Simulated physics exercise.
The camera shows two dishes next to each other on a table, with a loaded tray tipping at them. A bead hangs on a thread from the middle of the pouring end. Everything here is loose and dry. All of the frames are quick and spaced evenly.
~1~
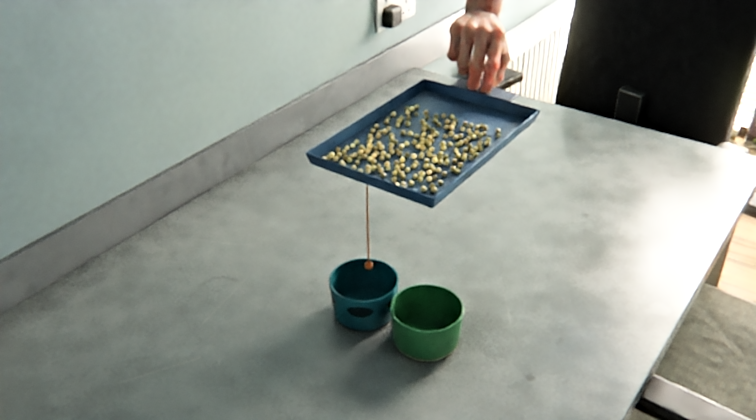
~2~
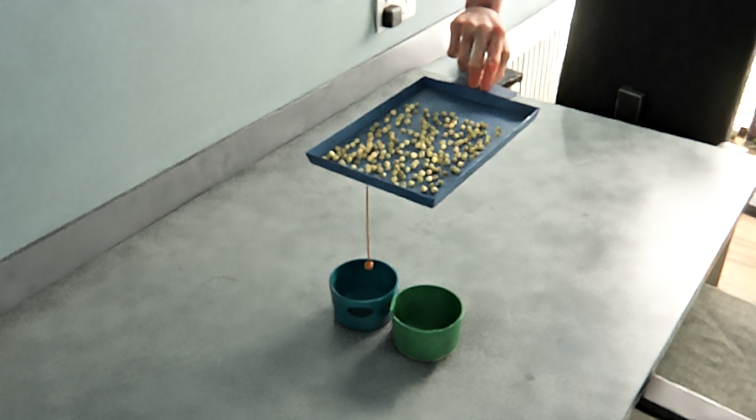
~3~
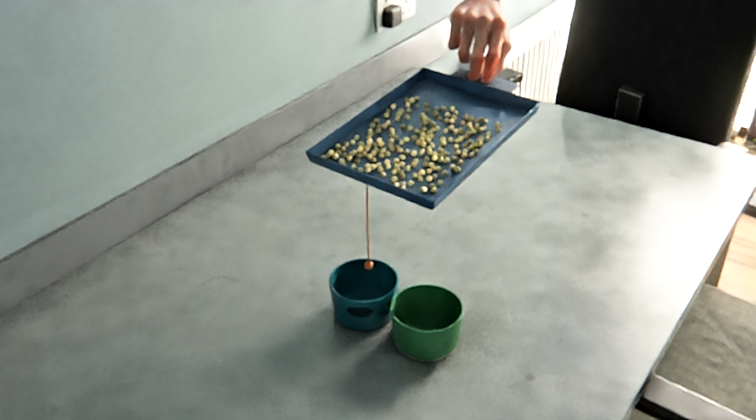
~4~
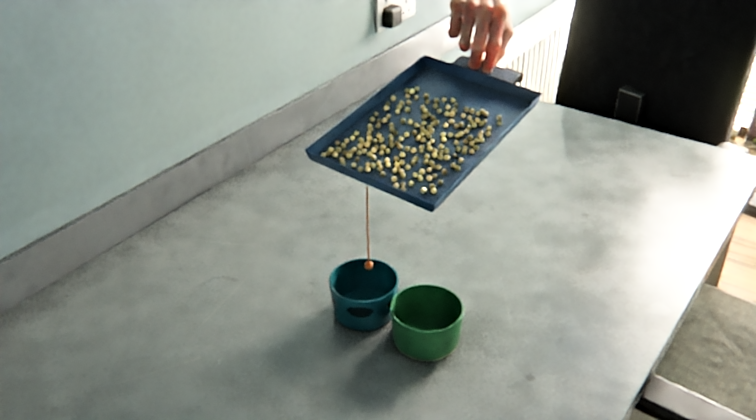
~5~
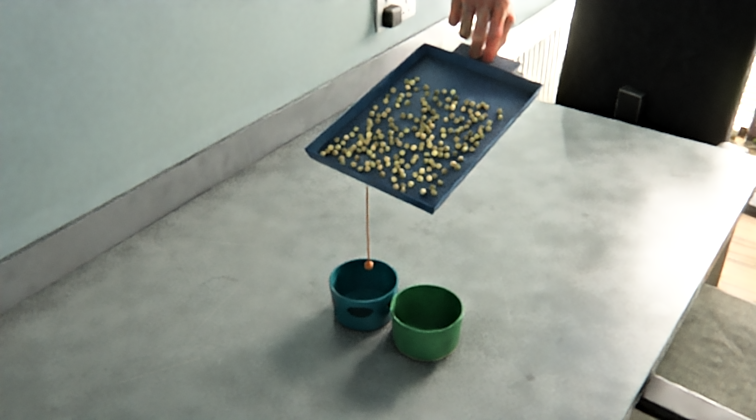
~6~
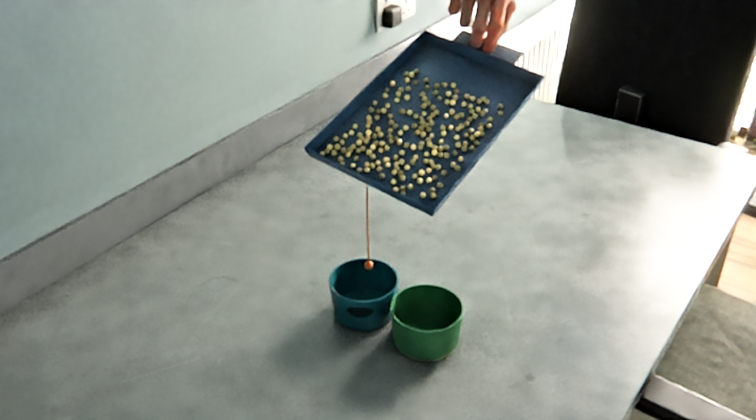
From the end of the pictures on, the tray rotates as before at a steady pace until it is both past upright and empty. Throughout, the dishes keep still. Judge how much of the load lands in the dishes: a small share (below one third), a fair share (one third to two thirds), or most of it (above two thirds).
Most of it.
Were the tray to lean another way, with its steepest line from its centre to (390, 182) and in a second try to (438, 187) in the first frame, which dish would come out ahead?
So, first the one on the right side, and second the one on the right side.
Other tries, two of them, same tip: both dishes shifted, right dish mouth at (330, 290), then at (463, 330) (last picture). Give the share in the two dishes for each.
Roughly 0 % and 70 %.
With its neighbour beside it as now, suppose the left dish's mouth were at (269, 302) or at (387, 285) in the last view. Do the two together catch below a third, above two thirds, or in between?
In order: Below one third, then over two thirds.
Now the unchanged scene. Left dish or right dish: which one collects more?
The victory goes to the right.
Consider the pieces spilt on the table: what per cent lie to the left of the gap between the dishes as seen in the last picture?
About 70 percent.
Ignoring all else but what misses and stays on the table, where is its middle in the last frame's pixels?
Its middle is at roughly (365, 357).
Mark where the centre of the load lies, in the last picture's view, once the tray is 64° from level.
Somewhere about (417, 189).
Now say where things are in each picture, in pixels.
The first frame shows corners of the pouring end near (310, 152) and (433, 196), level; middle of the load near (418, 147), soya beans; left dish near (344, 310); right dish near (407, 341); bead on its thread near (369, 265).
The second frame shows corners of the pouring end near (310, 152) and (433, 197), level; middle of the load near (418, 146).
The third frame shows corners of the pouring end near (310, 151) and (433, 198), tipped barely, lowest at the right corner; middle of the load near (418, 143).
The fourth frame shows corners of the pouring end near (309, 149) and (433, 201), tipped a little, lowest at the right corner; middle of the load near (418, 138).
The fifth frame shows corners of the pouring end near (309, 148) and (433, 204), tipped a little, lowest at the right corner; middle of the load near (418, 134).
The sixth frame shows corners of the pouring end near (308, 146) and (432, 207), tipped clearly, lowest at the right corner; middle of the load near (418, 132); left dish near (344, 310); right dish near (407, 341).
Shortly afterwards, tray tipped steeply; all but a few on the tray; only a few in the right dish; a little in the air.
Next, tray tipped past a quarter turn; a little on the tray; near half in the right dish; only a few outside both; near a third in the air.
Some moments later, tray tipped past a quarter turn; all but a few in the right dish; only a few in the left dish; a little outside both.
In the end, tray tipped past a quarter turn; all but a few in the right dish; only a few in the left dish; a little outside both.
